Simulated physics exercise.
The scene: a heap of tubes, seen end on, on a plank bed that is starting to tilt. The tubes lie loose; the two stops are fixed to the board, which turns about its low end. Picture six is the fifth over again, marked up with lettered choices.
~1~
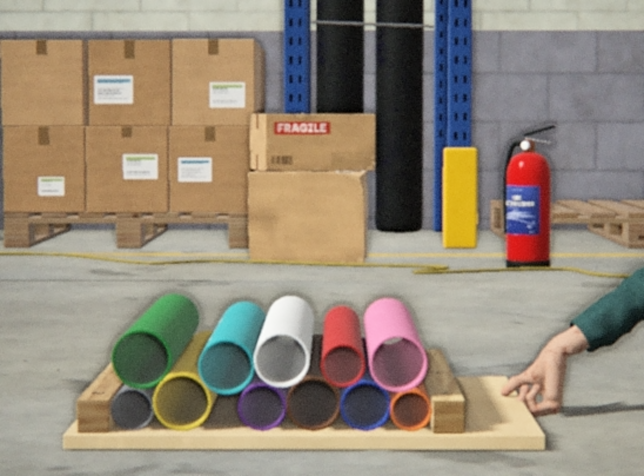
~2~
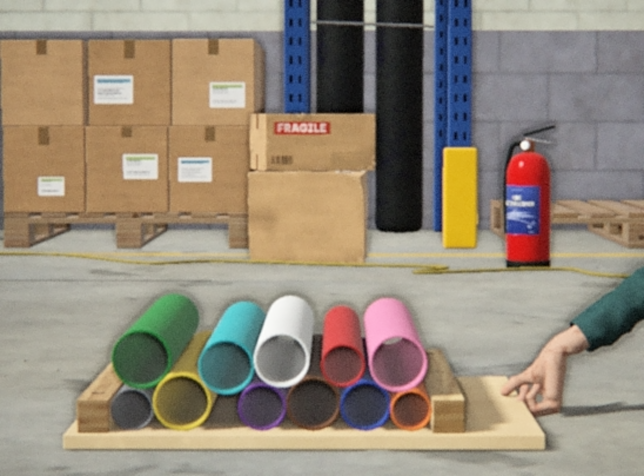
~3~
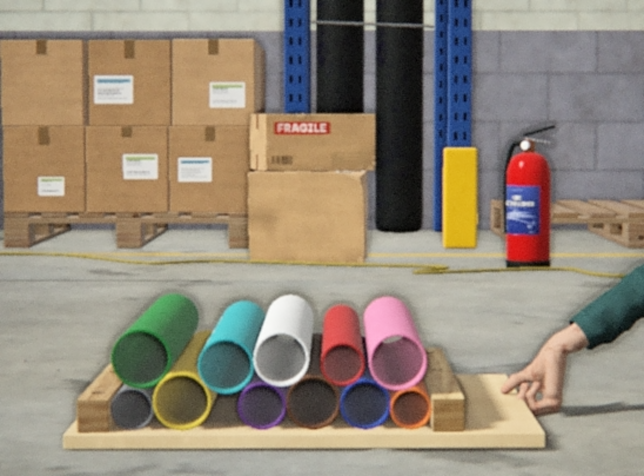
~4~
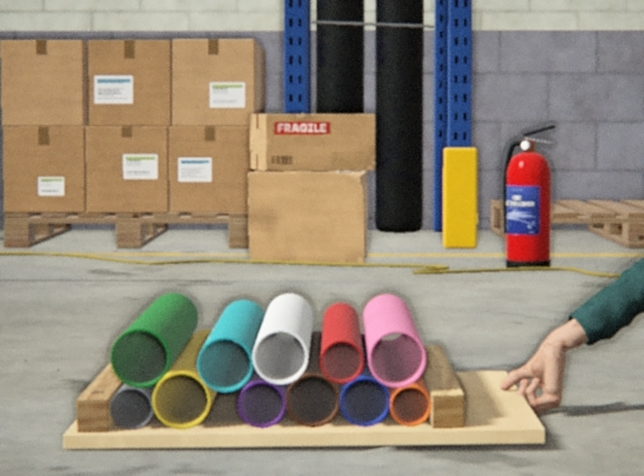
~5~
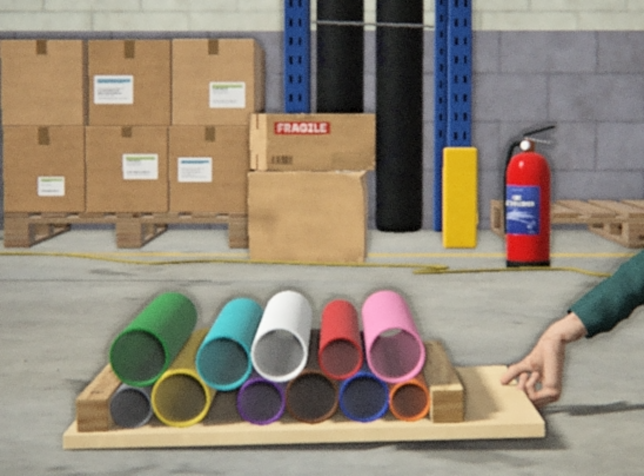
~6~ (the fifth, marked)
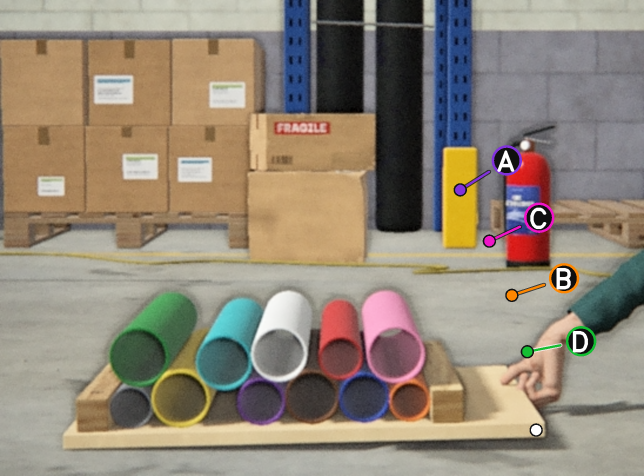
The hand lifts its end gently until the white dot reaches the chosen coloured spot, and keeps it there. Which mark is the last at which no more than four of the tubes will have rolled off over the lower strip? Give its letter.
Raise it to A.
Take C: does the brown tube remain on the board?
The brown tube: Yes.
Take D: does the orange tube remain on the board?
The orange tube: Yes.
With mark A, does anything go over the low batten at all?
Yes, at A.
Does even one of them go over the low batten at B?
Yes.
On the marked copy, A at (461, 190); B at (512, 296); C at (490, 241); D at (527, 352); the white dot at (536, 430).
Taking A. A third of the way, board at 18°.
Two thirds of the way, board at 32°.
When it is over, board at 32°, three over the low batten (green, white, turquoise).
As for the rest, B two over the low batten (green, turquoise); C three over the low batten (green, white, turquoise); D two over the low batten (green, turquoise).
